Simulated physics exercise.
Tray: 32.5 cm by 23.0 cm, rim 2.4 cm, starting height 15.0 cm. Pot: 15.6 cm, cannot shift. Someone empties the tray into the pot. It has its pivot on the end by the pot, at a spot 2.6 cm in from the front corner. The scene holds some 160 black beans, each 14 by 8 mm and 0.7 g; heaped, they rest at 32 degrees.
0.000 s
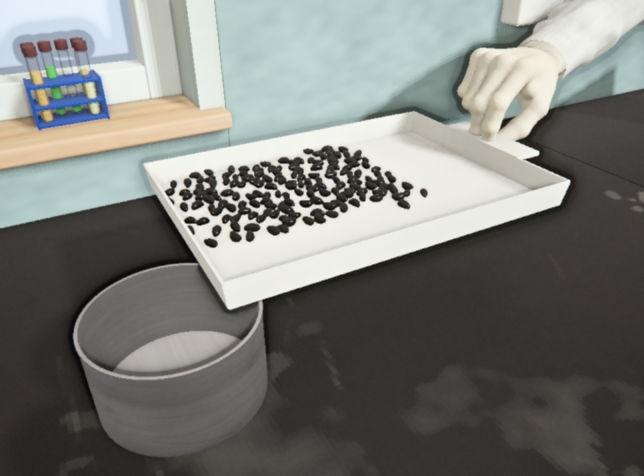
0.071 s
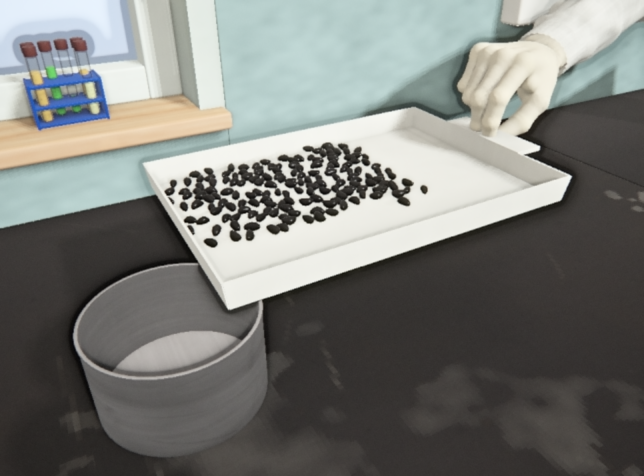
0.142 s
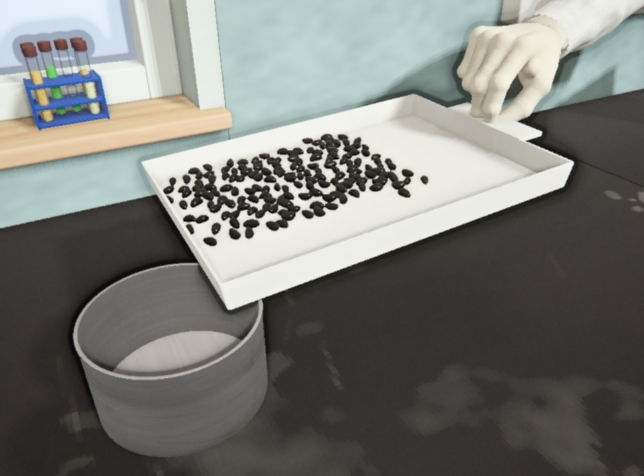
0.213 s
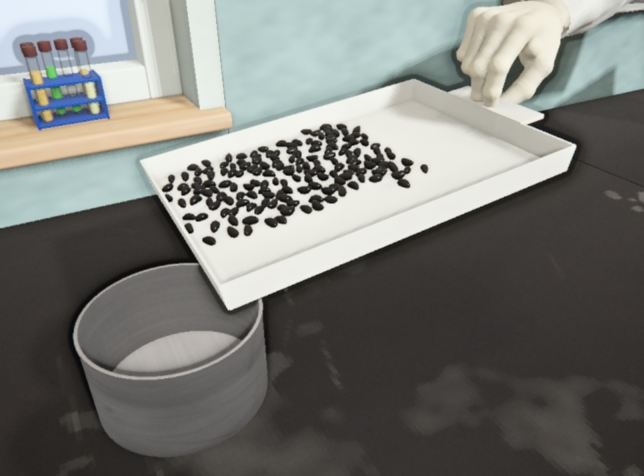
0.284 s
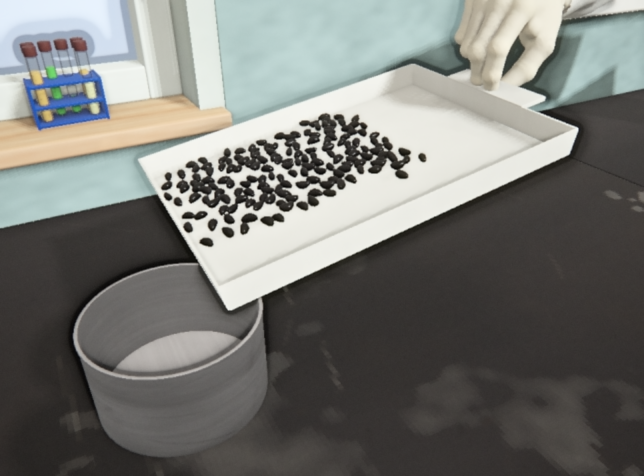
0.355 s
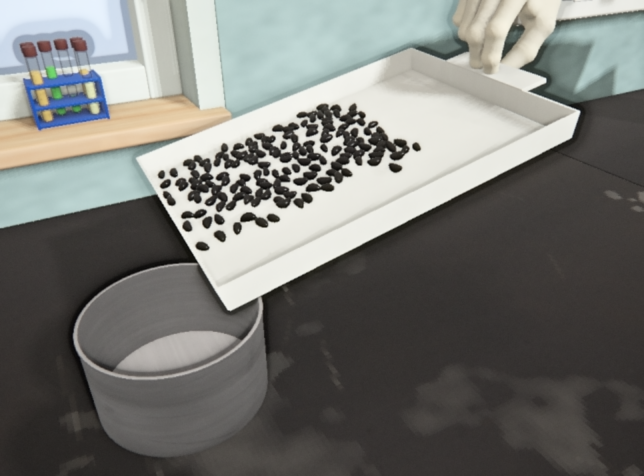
On a dark lab bench, a gloved hand gradually raised the right end of a white tray, tilting it toward a gray pot at the left, while the black beans on it shifted only slightly.
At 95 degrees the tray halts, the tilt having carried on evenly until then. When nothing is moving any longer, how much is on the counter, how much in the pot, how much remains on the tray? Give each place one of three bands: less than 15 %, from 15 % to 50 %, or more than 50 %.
Outcome: Counter: That should get a moderate amount; pot: That should get more than half; tray: That should get only a little.
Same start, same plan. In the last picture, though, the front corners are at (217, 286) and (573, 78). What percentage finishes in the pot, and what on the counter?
The pot gets 55 and the counter 40.
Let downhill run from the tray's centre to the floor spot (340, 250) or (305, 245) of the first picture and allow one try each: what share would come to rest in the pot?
Approximately 0 percent, then 0 percent.
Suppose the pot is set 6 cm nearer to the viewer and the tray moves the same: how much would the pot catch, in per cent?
Roughly 60 per cent.
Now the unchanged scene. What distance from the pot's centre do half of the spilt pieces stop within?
Distance: Roughly 16 cm.
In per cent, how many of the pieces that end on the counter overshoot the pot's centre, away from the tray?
Share past the middle: Roughly 80 percent.
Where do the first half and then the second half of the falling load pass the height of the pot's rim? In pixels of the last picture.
(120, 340) first, (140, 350) later, roughly.
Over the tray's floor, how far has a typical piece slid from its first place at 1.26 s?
Displacement on the tray: Roughly 8 cm.
After 1.26 s, tilt 51 degrees; the tray holds 100 %, the pot 0 %.
After 1.86 s, tilt 76 degrees; the tray holds 100 %, the pot 0 %.
After 2.52 s, tilt 95 degrees; the tray holds 20 %, the pot 50 %.
At rest (4.0 s), counter 35 %, pot 60 %, tray 5 %.
